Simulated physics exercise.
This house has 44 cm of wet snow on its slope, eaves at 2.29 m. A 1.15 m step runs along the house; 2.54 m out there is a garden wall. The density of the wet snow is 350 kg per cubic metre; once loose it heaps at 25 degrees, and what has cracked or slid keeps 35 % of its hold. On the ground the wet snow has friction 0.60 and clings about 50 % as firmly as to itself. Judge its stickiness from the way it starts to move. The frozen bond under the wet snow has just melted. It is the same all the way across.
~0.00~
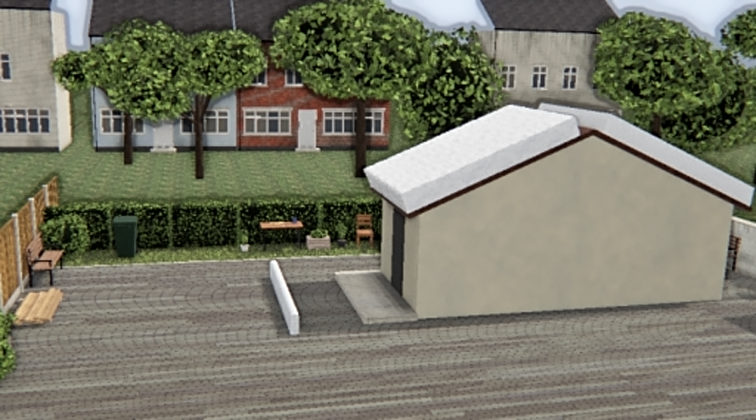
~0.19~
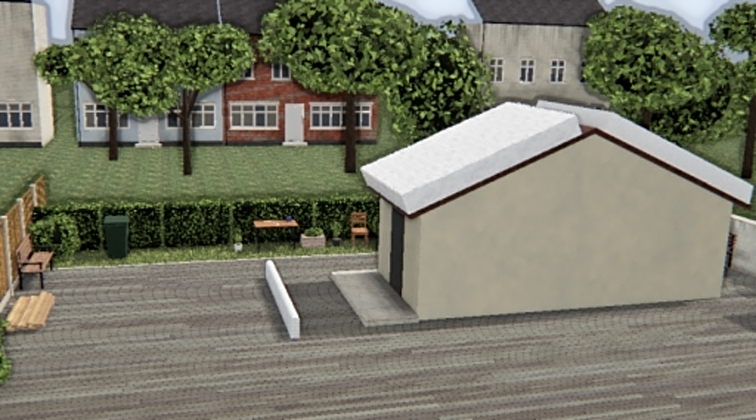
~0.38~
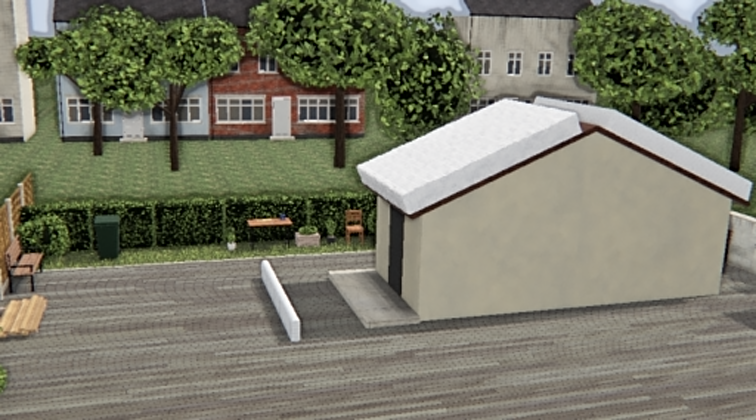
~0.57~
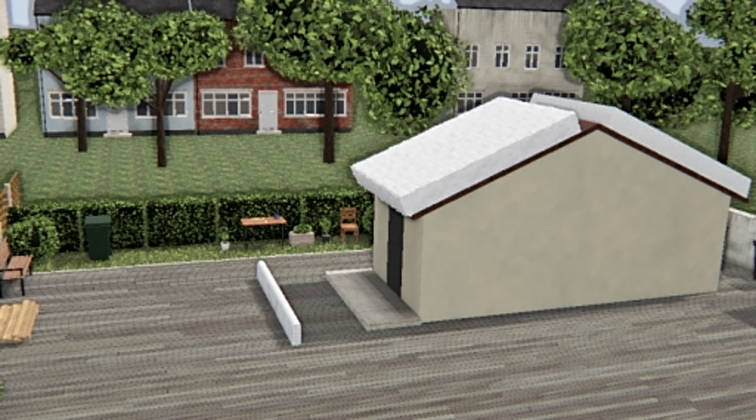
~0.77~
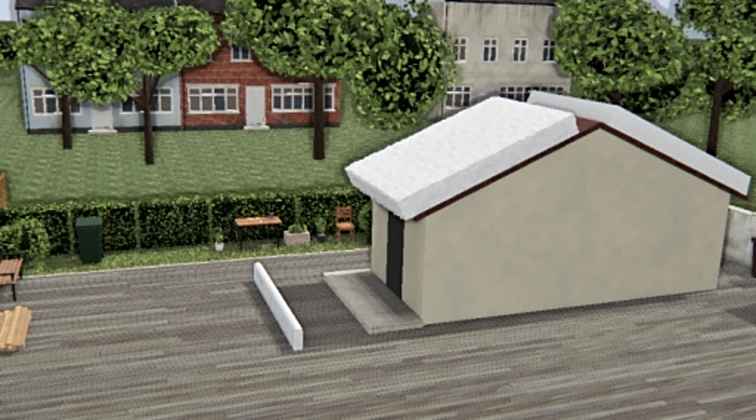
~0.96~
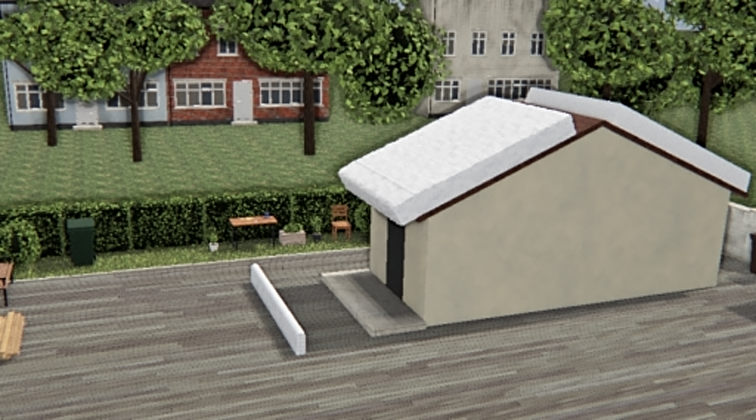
Paved yard with a beige outbuilding, trees and houses behind, thick white snow sliding slowly down the roof's left slope in one piece.
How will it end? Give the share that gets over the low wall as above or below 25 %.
It comes out below 25 %.
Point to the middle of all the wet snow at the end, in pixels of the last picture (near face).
At about (335, 321).
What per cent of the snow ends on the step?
Some 10 per cent.
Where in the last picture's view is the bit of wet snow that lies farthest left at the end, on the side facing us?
Around (255, 351).
After 1.32 s, 90 % is still on the roof and 0 % is past the low wall.
After 1.75 s, 79 % is still on the roof and 0 % is past the low wall.
After 2.17 s, 64 % is still on the roof and 0 % is past the low wall.
After 2.60 s, 42 % is still on the roof and 0 % is past the low wall.
After 5.00 s, none is still on the roof and 12 % is past the low wall.
